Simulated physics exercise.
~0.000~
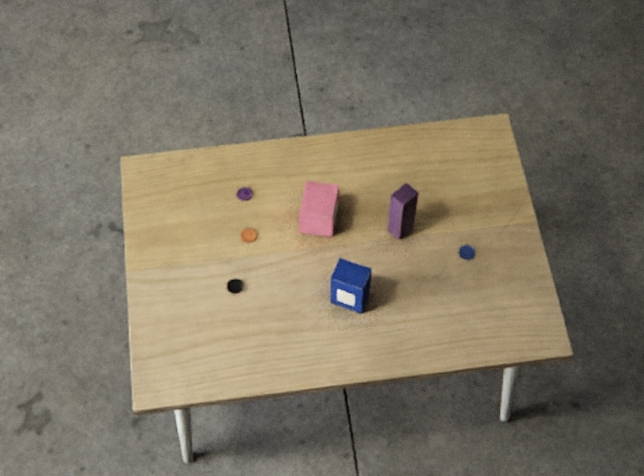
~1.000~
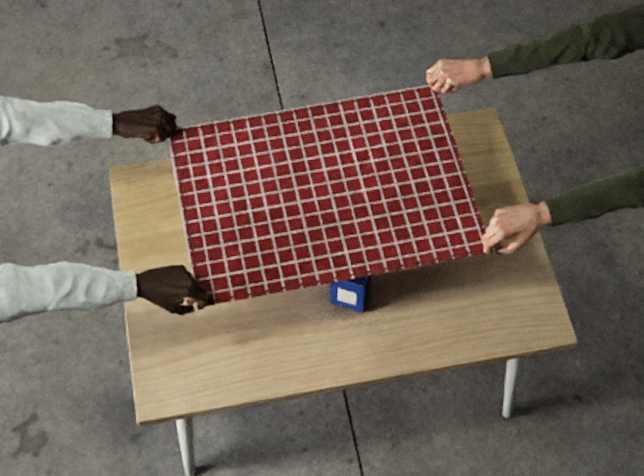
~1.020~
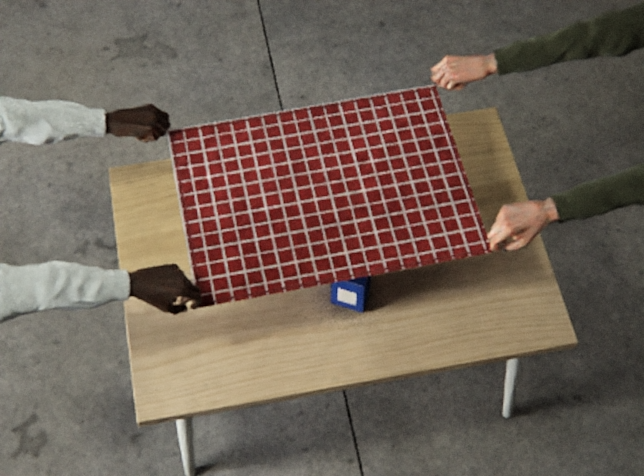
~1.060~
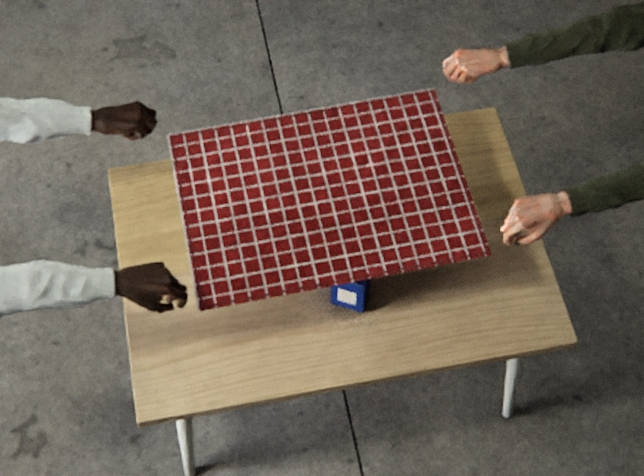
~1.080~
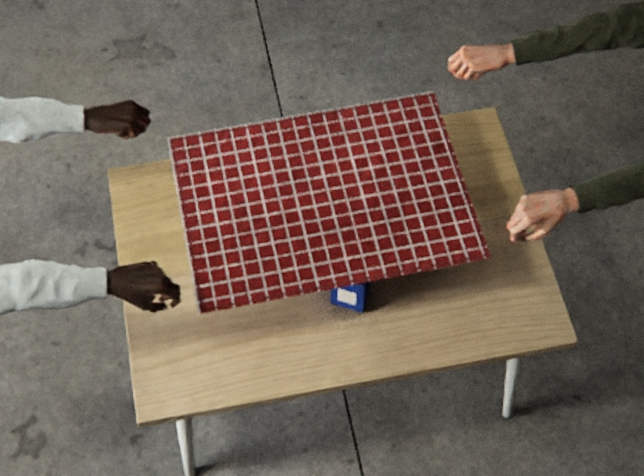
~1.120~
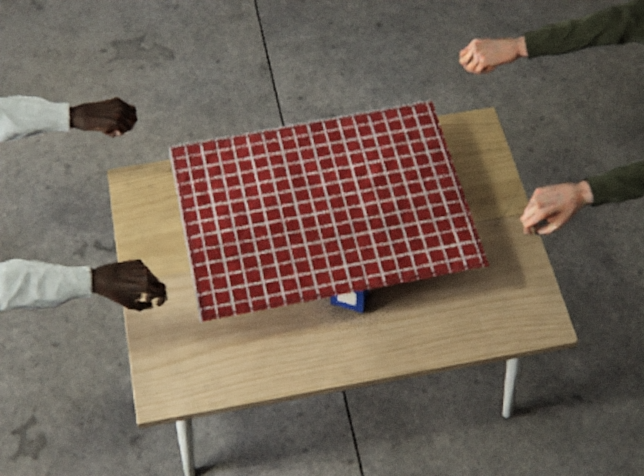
At first, a pink carton, a blue carton and a purple block stand on a wooden table among four small discs. Then two pairs of hands hold a red checked cloth flat above them, open and draw back to either side, and the cloth sinks slightly, still spread out.
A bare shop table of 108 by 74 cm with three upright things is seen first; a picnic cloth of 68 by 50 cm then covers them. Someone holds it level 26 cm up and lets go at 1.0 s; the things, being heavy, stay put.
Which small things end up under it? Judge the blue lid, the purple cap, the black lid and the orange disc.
In order: The blue lid remains in the open; the purple cap vanishes under it; the black lid vanishes under it; the orange disc vanishes under it.
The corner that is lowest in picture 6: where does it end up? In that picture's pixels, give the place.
I'd say it ends up somewhere about (239, 354).
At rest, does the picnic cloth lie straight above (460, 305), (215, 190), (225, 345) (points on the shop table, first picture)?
Check, spot by spot: Clear / overlapped / clear.
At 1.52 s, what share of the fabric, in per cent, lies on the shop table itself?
I'd say about 30 in a hundred.
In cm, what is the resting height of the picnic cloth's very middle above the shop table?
Roughly 14 cm.
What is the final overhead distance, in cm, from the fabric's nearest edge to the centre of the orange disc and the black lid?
Around 9 centimetres for the first one and around 3 centimetres for the second.
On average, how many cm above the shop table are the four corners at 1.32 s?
I'd guess the corners are around 0 cm high then.
By 1.3 s, 25 % of it is down, spanning 62 by 50 cm, above orange disc, purple cap, black lid.
By 1.5 s, 30 % of it is down, spanning 63 by 51 cm, above orange disc, purple cap, black lid.
By 1.7 s, 30 % of it is down, spanning 63 by 51 cm, above orange disc, purple cap, black lid.
By 1.9 s, 30 % of it is down, spanning 63 by 51 cm, above orange disc, purple cap, black lid.
By 2.7 s, 30 % of it is down, spanning 63 by 51 cm, above orange disc, purple cap, black lid.
